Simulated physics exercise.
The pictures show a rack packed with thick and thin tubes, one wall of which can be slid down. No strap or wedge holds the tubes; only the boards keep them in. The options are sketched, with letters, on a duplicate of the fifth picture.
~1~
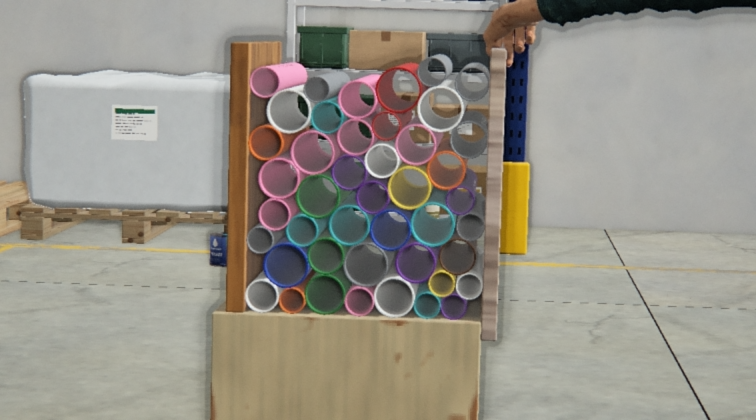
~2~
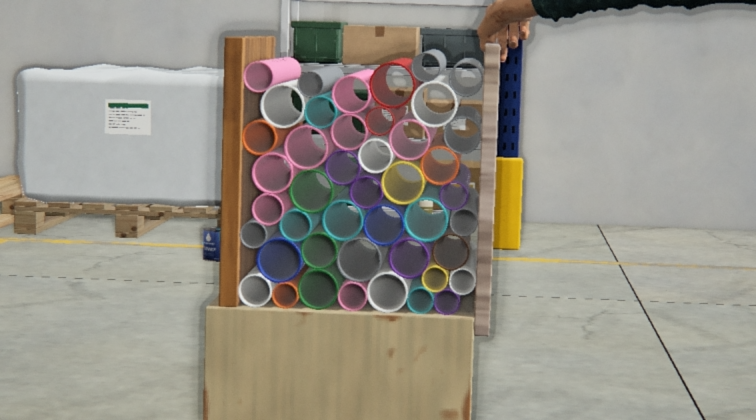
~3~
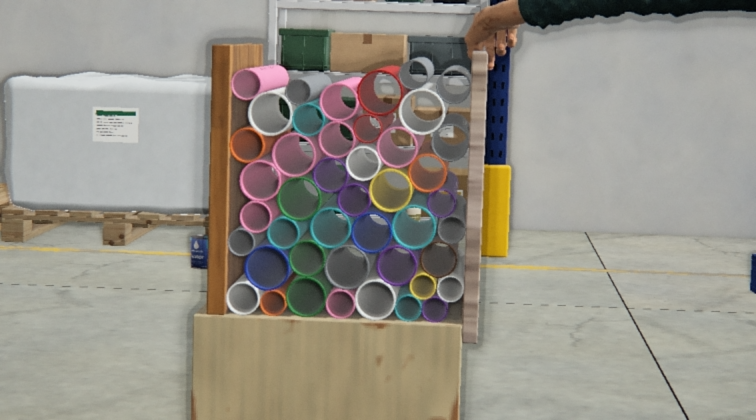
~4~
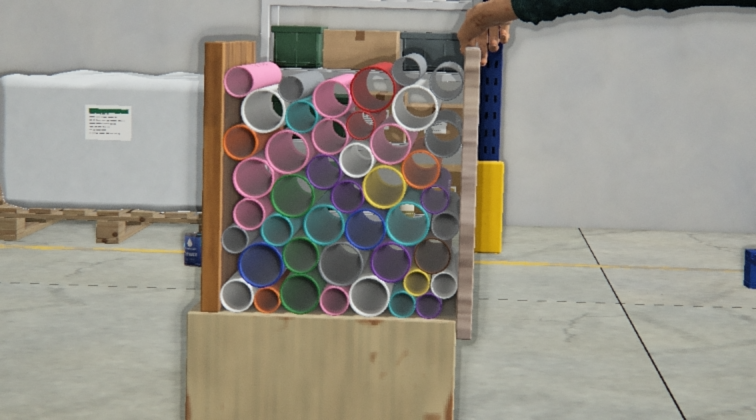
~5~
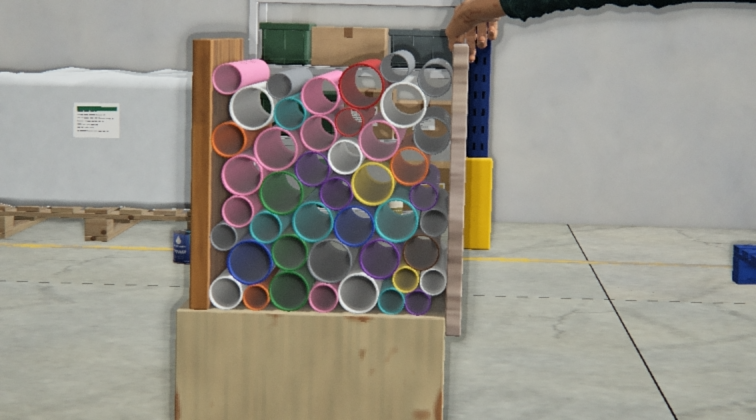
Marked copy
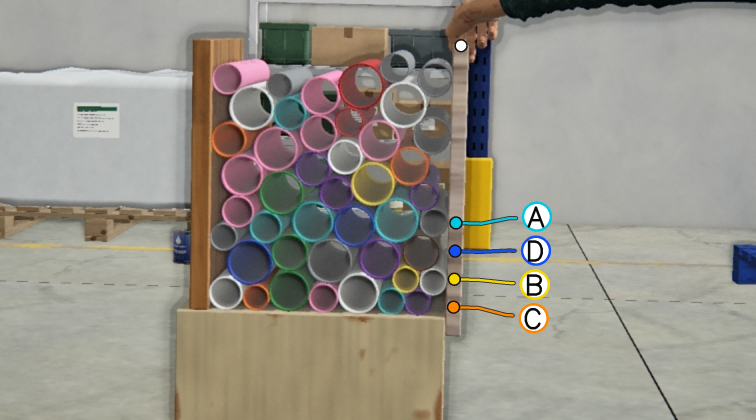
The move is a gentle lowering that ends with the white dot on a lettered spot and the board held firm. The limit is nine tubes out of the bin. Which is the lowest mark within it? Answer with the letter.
The lowest mark that will do is A.
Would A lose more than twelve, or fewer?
Fewer than twelve.
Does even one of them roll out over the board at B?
At B: Yes.
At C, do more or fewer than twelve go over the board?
More than twelve.
On the marked copy, A at (456, 223); B at (455, 279); C at (454, 307); D at (455, 251); the white dot at (461, 46).
Following A. Soon after the start, top of the board (451, 127).
Later, top of the board (448, 215).
In the end, top of the board (448, 222), eight out over the board.
As for the rest, B more than nine out over the board; C more than nine out over the board; D more than nine out over the board.
